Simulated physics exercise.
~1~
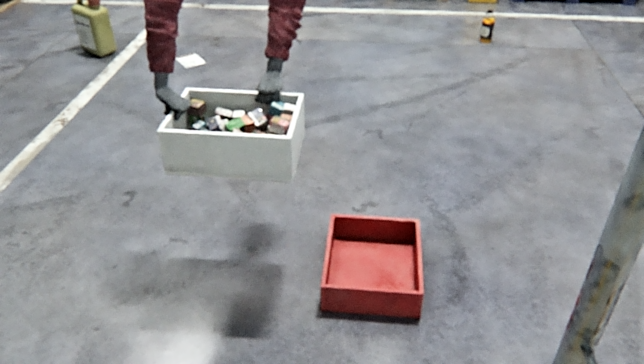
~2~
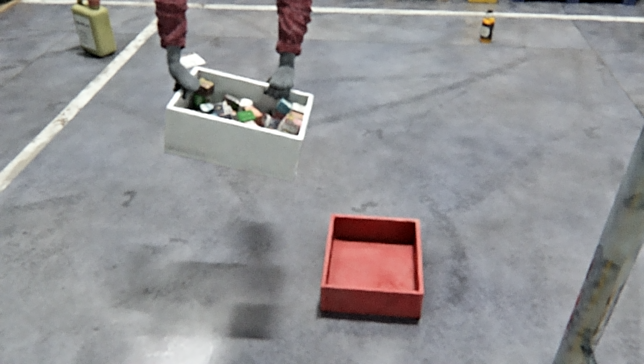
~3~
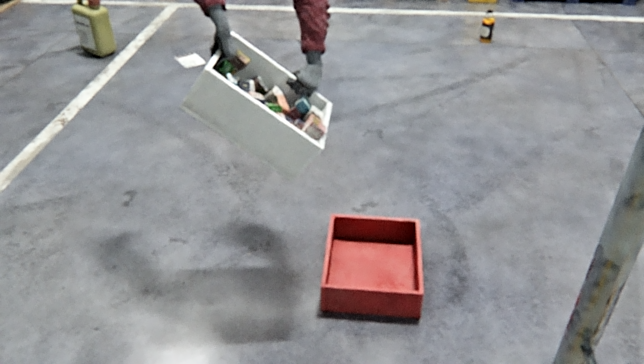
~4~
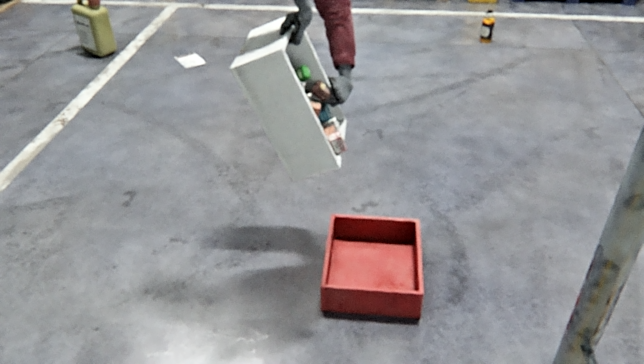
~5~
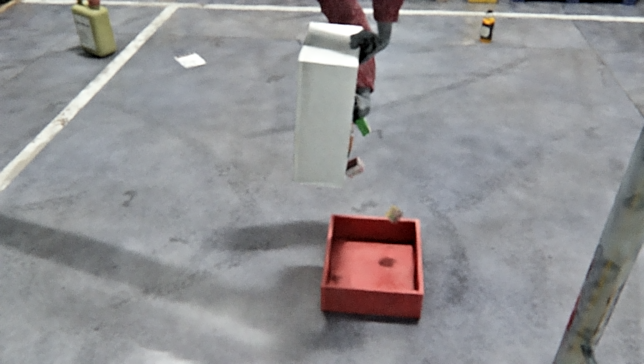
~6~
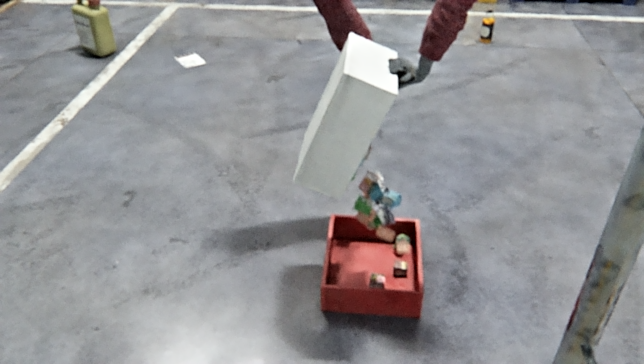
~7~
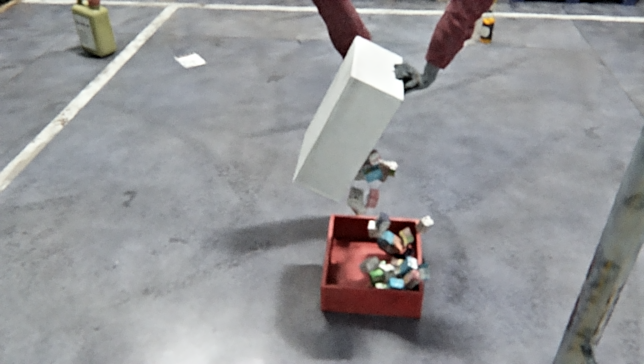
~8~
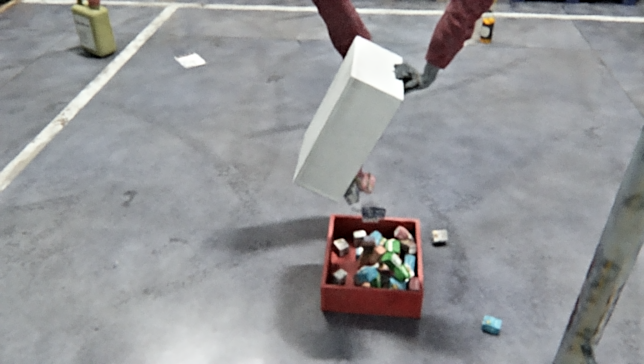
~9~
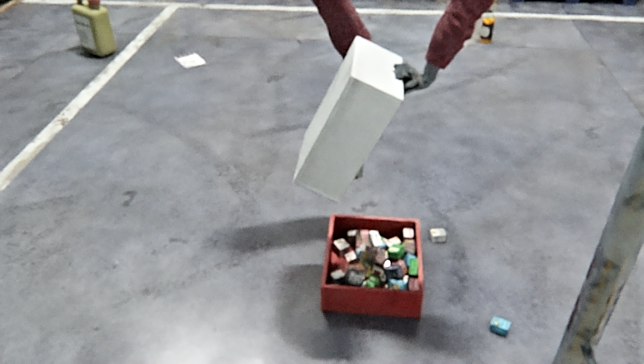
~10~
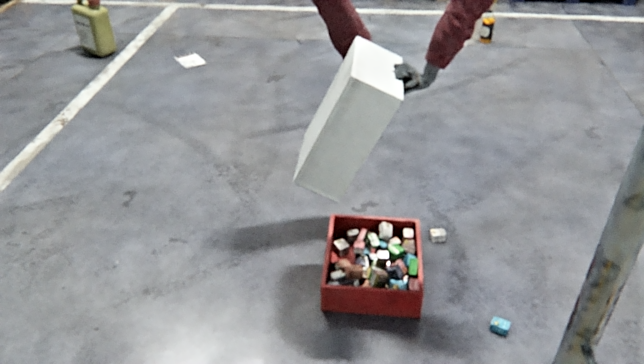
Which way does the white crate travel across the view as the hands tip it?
It moves to the right, ending up above the red carton.
